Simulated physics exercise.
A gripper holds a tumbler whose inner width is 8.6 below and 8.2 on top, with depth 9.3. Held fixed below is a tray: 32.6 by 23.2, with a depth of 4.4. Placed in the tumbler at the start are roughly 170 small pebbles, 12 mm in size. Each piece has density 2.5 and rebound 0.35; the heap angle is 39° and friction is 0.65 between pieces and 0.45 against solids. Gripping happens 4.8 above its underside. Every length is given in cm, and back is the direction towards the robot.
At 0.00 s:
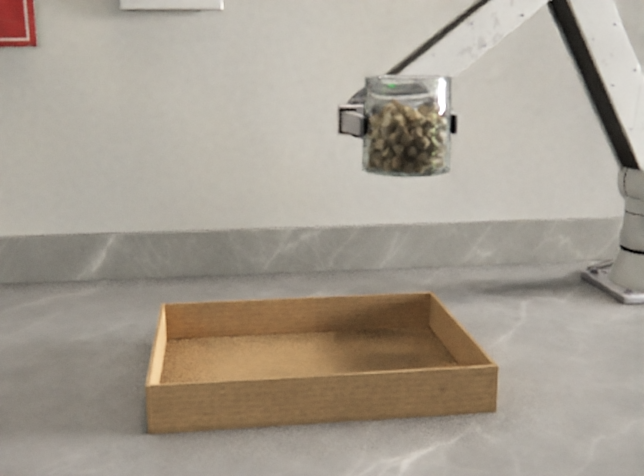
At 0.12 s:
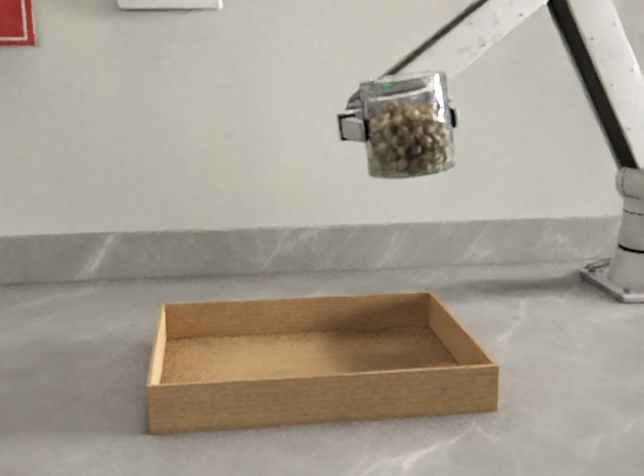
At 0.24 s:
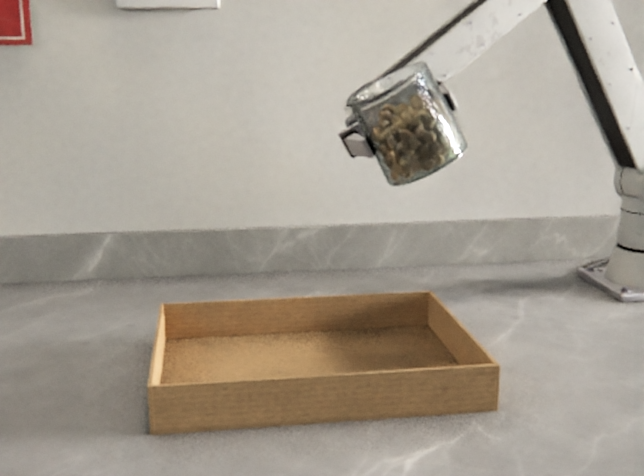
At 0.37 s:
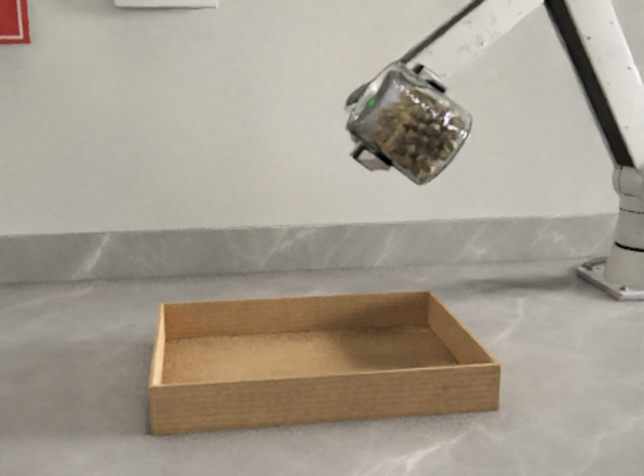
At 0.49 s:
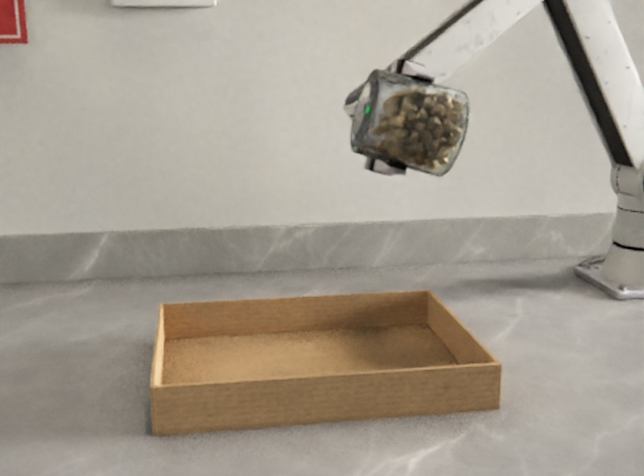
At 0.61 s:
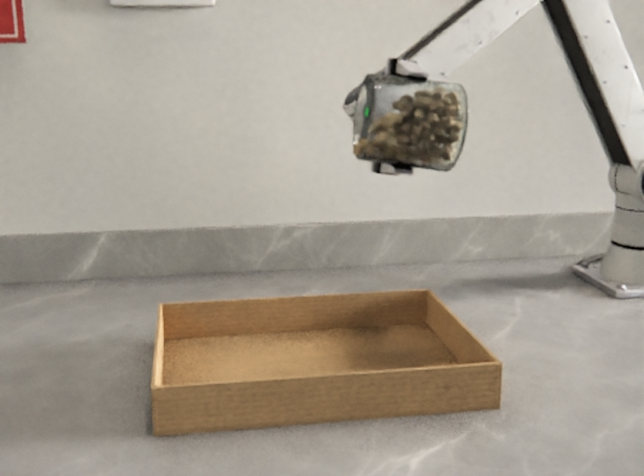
Robot gripper rotating a clear tumbler of small brown pebbles from upright to nearly horizontal, mouth leftward, above an empty wooden tray.
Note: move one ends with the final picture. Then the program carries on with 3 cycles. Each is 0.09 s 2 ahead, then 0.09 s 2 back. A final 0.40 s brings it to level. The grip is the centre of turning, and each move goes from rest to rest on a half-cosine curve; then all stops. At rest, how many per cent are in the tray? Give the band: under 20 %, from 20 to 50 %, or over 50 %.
The share falls between 20 and 50 %.
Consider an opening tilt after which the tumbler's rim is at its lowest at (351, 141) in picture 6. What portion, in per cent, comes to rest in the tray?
5 %.
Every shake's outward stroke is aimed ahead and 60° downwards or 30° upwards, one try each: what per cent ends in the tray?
First try about 0 %, second try about 40 %.
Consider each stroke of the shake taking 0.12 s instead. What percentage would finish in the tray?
Estimate: Near 10 per cent.
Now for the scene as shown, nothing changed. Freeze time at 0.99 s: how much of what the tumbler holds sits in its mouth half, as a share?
I'd say close to 50 per cent.
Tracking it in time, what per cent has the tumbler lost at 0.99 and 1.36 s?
Around 20 % and around 30 %.
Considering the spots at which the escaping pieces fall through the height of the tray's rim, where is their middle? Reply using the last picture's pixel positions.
About at (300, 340).
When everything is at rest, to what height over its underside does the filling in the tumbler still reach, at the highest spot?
6.0 cm.
After 0.99 s, tilted 82° forward, highest piece 28 above the table; 140 in the tumbler, 8 in the tray, 22 in flight or on a rim.
After 1.36 s, tilted 37° forward, highest piece 29 above the table; 116 in the tumbler, 53 in the tray, 1 in flight or on a rim.
After 1.75 s, level, highest piece 28 above the table; 116 in the tumbler, 54 in the tray.
After 2.80 s, level, highest piece 27 above the table; 116 in the tumbler, 54 in the tray.
At rest, 116 in the tumbler, 54 in the tray. That is 32 % in the tray.
